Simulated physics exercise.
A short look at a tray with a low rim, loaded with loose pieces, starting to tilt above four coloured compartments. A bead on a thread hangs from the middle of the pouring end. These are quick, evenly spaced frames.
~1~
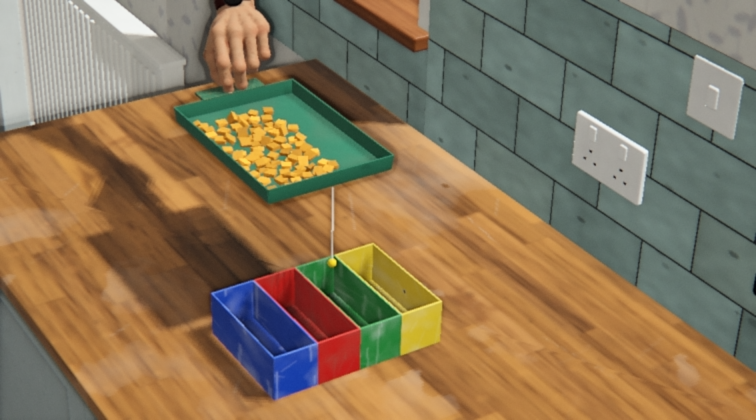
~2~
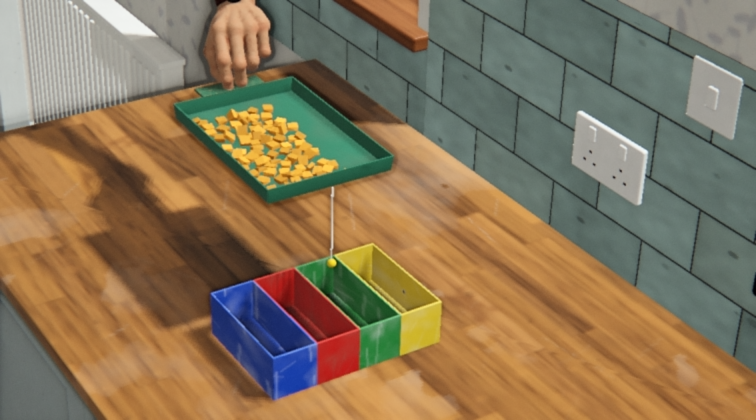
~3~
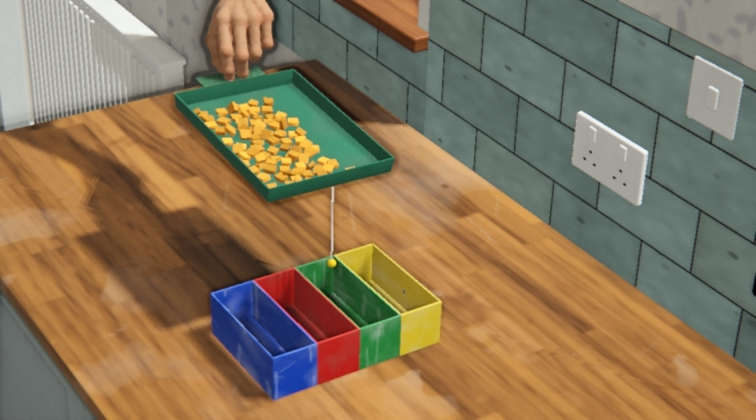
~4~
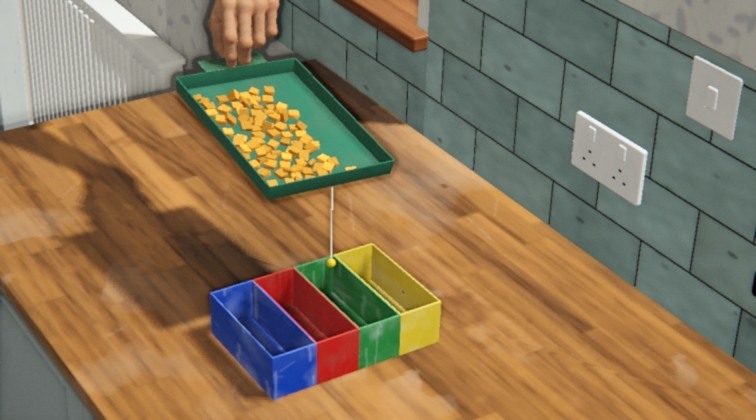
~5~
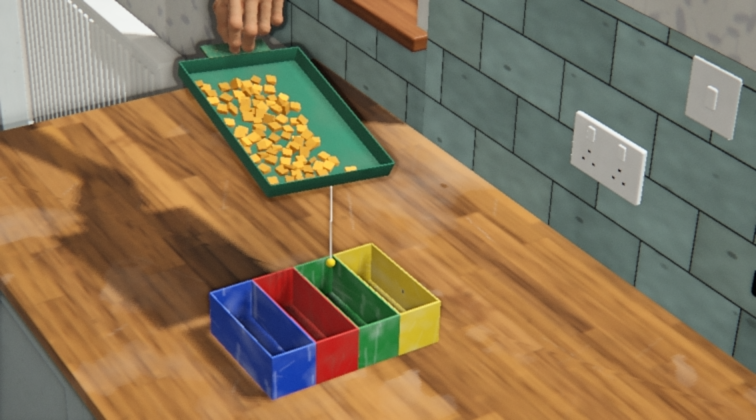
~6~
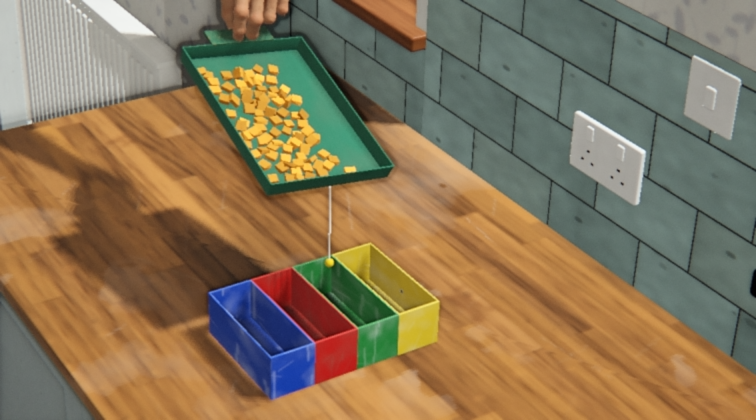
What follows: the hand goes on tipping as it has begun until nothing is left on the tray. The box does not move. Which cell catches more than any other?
The yellow one ends fullest.
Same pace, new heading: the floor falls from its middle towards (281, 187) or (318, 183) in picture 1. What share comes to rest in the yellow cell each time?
About 0 and 20 per cent.
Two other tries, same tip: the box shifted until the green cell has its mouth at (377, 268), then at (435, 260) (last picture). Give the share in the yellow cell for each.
First some 20, then 0 per cent.
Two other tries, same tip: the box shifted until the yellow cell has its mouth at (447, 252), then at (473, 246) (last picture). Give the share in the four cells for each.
First some 100, then 100 per cent.
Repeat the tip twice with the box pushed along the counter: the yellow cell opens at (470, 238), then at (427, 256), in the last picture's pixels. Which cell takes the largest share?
One: The cell in red. Two: The green cell.
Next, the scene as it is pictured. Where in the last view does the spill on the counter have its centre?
Close to (435, 300).
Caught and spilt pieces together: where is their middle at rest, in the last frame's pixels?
Close to (389, 312).
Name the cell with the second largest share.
It is the green cell.
Shortly afterwards, tray tipped steeply; all but a few on the tray; only a few falling or outside the box.
Next, tray tipped right over; the bulk on the tray; a little in the yellow cell; only a few in the green cell; a little falling or outside the box.
Some moments later, tray tipped past a quarter turn; near half in the yellow cell; near a quarter in the green cell; near a third falling or outside the box.
In the end, tray tipped past a quarter turn; near half in the yellow cell; near a quarter in the green cell; none at all in the blue cell; none at all in the red cell; near a third outside the box.
